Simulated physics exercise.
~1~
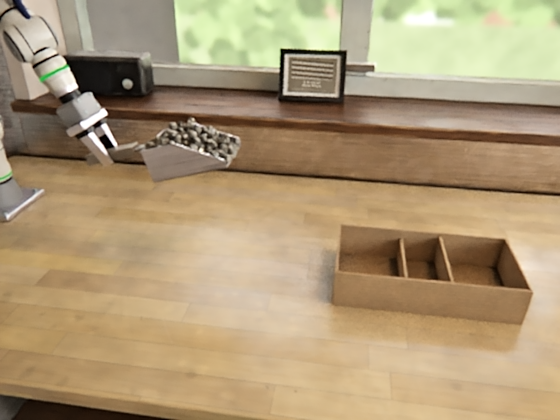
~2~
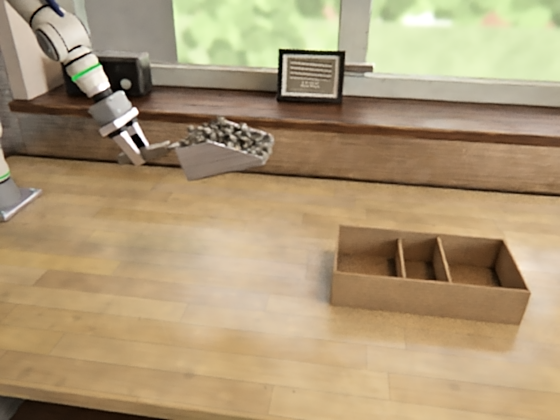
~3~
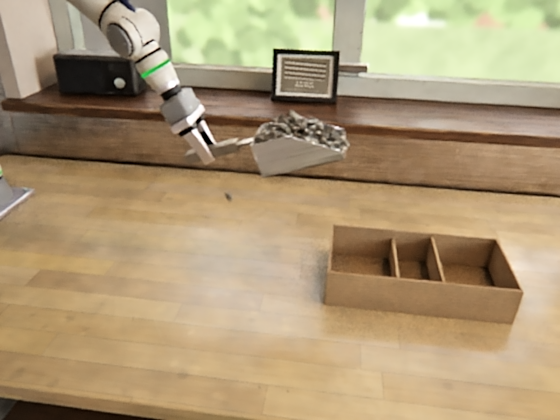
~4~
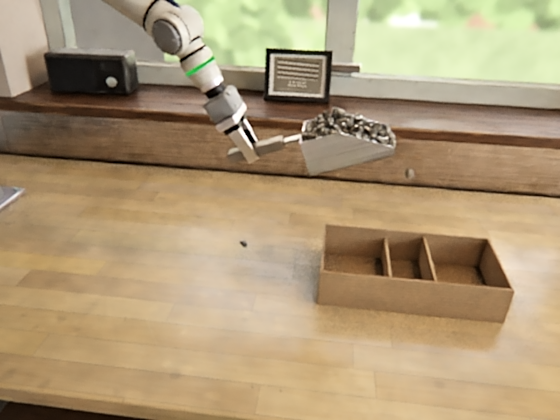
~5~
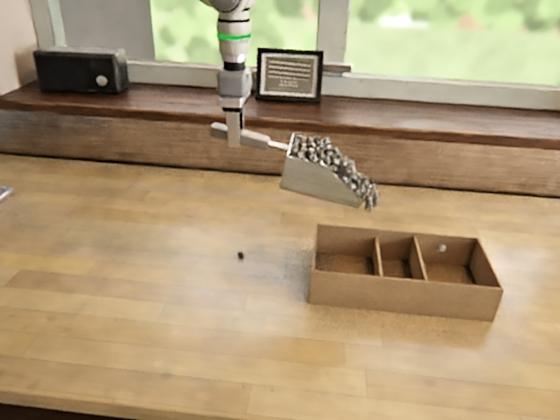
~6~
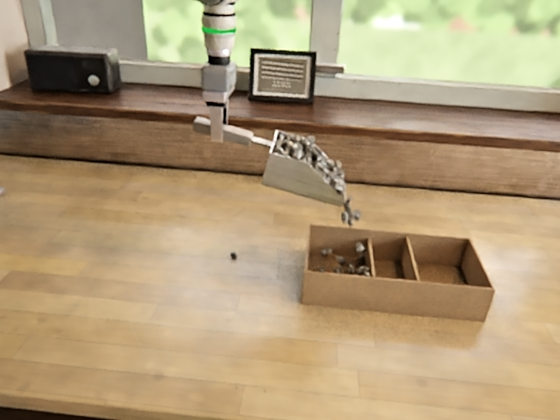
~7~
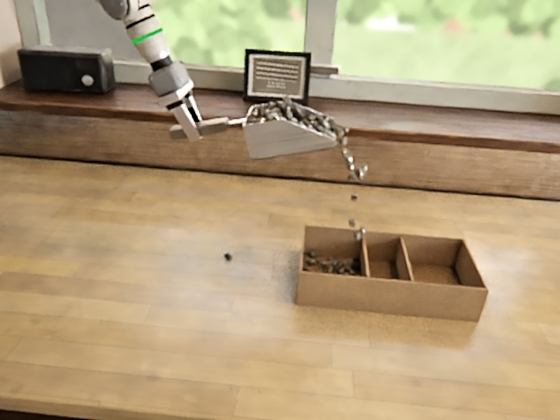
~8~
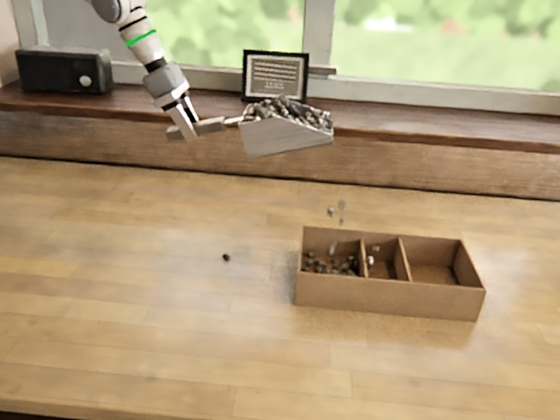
A white robot arm with a green band holds a grey scoop heaped with small grey pebbles above a pale wooden table, seen from slightly above. A brown open box with three compartments sits at the right, and a black radio and a framed sign stand on the dark windowsill behind. The arm carries the scoop rightward, and one dark pebble drops onto the table. Near the box, the scoop tips forward and pebbles spill, mostly into the left compartment. The scoop then draws back and levels, still well filled, as the last few pebbles fall toward the box.
